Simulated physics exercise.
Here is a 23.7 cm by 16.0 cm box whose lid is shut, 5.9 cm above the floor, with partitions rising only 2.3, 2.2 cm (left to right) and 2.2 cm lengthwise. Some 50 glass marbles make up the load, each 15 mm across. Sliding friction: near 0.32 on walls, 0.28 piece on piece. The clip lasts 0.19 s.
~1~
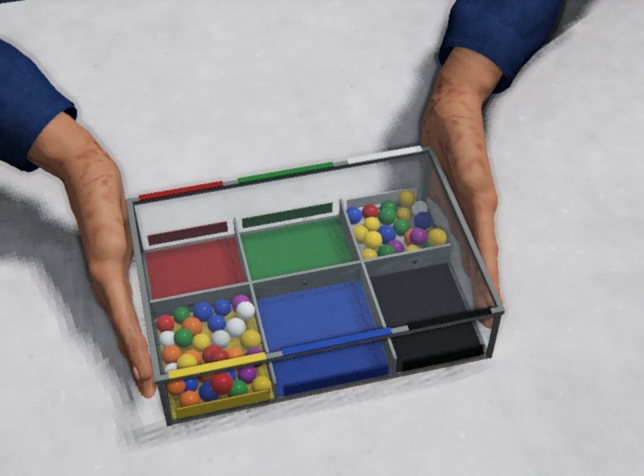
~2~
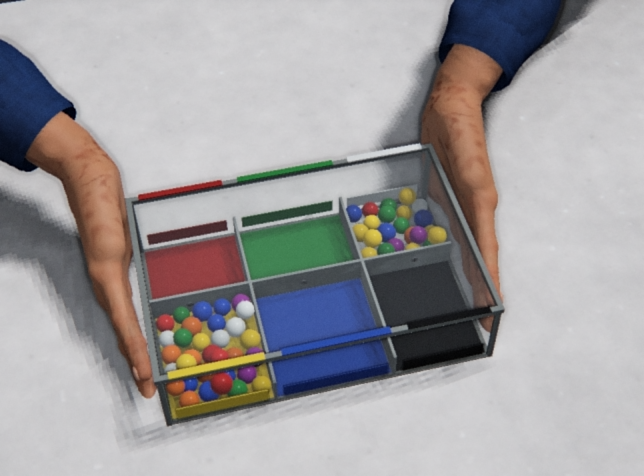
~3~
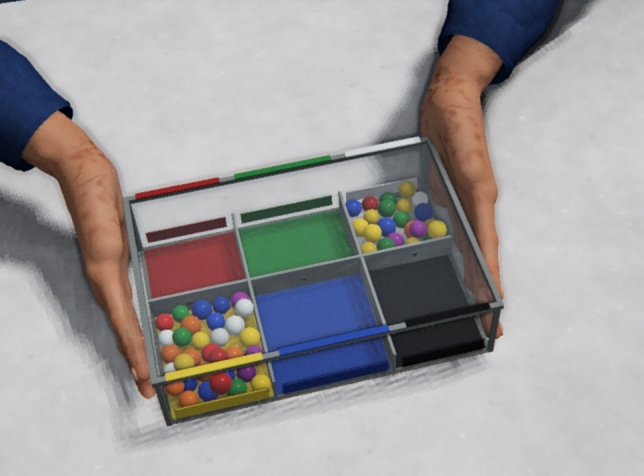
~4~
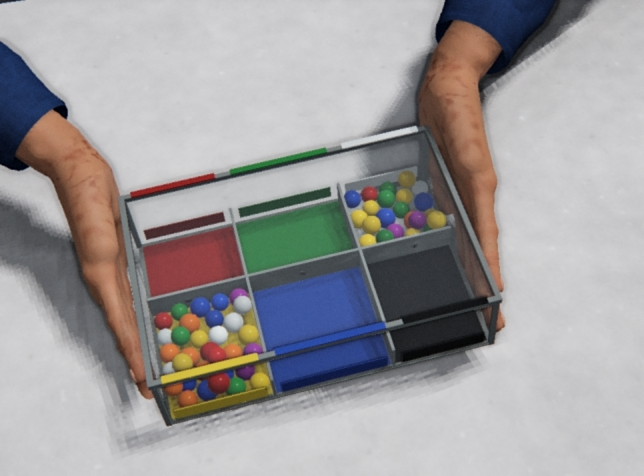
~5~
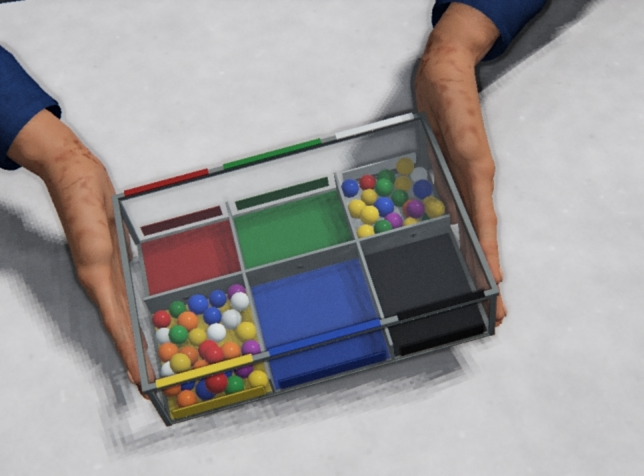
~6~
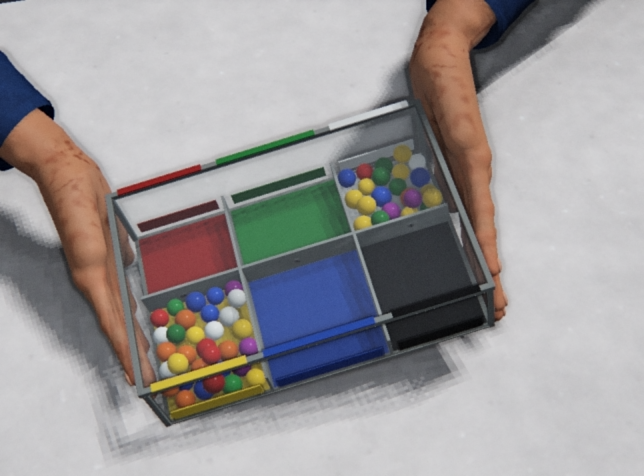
On a pale surface, two hands slowly tilting a clear lidded box toward its left front corner, coloured marbles staying in yellow and white compartments.
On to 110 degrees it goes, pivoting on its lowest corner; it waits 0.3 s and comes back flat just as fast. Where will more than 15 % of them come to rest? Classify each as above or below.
Classification: Red compartment below, blue compartment below, green compartment below, yellow compartment above, white compartment below, black compartment below.
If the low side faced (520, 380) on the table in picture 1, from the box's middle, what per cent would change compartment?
Roughly 95 % of the pieces.
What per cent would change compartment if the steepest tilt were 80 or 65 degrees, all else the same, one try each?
Some 30 and some 15 per cent, respectively.
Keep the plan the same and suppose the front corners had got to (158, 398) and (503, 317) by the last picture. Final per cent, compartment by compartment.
Result - red: 0 %; blue: 35 %; green: 0 %; yellow: 65 %; white: 0 %; black: 5 %.
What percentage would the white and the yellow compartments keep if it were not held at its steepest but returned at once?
Result - white: 0 %; yellow: 100 %.
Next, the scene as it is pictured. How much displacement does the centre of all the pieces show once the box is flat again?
I'd put the distance at roughly 8.0 cm.
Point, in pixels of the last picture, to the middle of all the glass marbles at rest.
I'd put it at about (203, 357).
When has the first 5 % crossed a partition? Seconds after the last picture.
Reading: T about 0.55 s.
Then, 1.19 s after the last picture, tilt 110 degrees; blue 5 %, yellow 90 %.
Then, 1.98 s after the last picture, tilt 58 degrees; yellow 100 %.
Then, 2.79 s after the last picture, tilt 0 degrees; red 5 %, yellow 95 %.
In the end, red 5 %, blue 0 %, green 0 %, yellow 95 %, white 0 %, black 0 %.
